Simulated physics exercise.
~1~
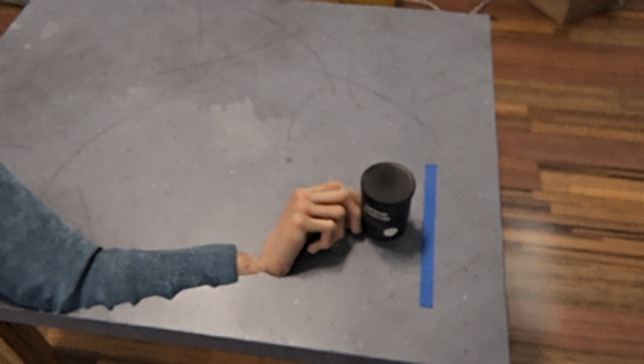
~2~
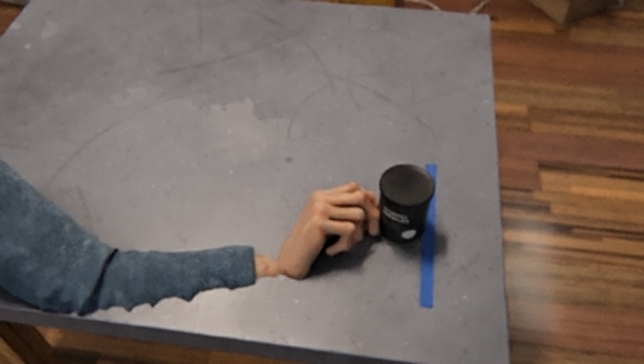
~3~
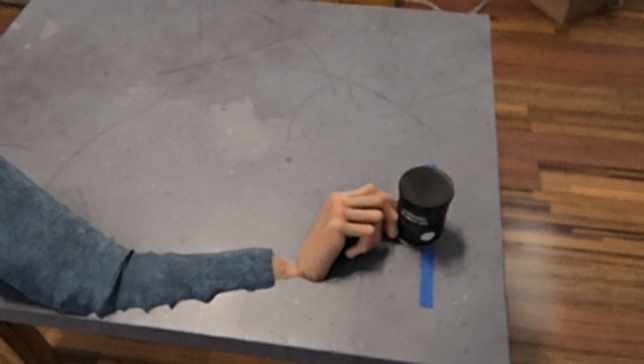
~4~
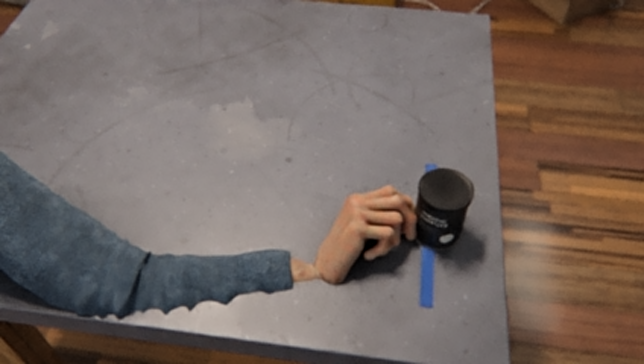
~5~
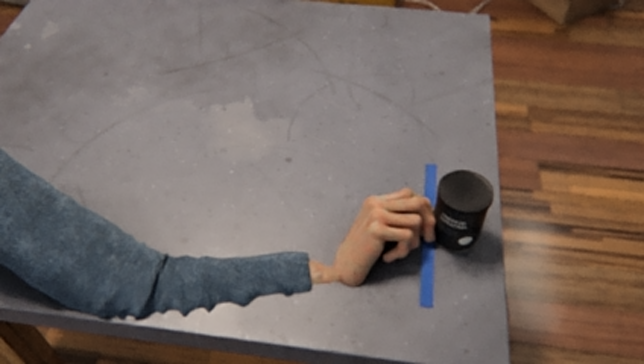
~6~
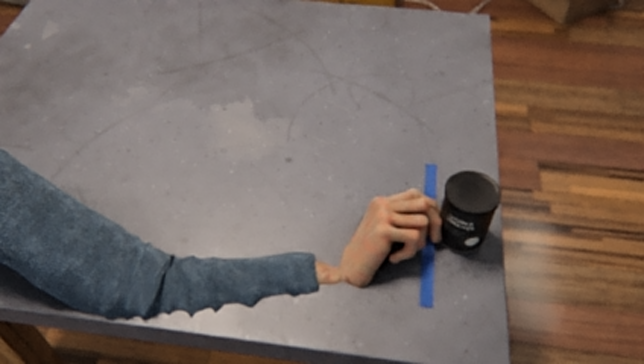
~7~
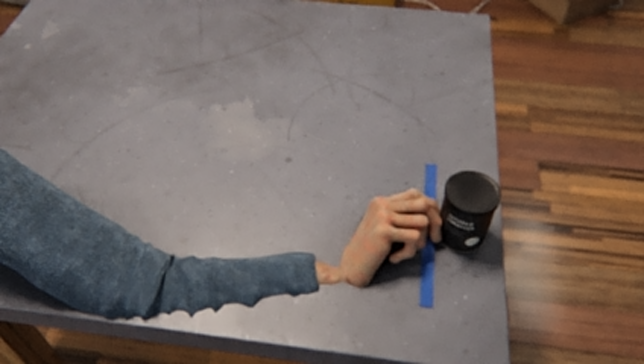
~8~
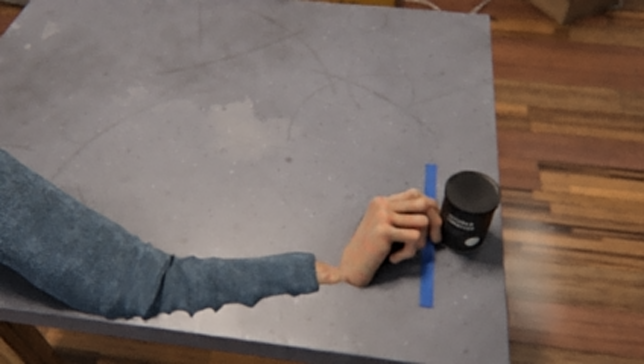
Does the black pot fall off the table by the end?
No, the black pot stays upright on top of the table, close to the right edge.
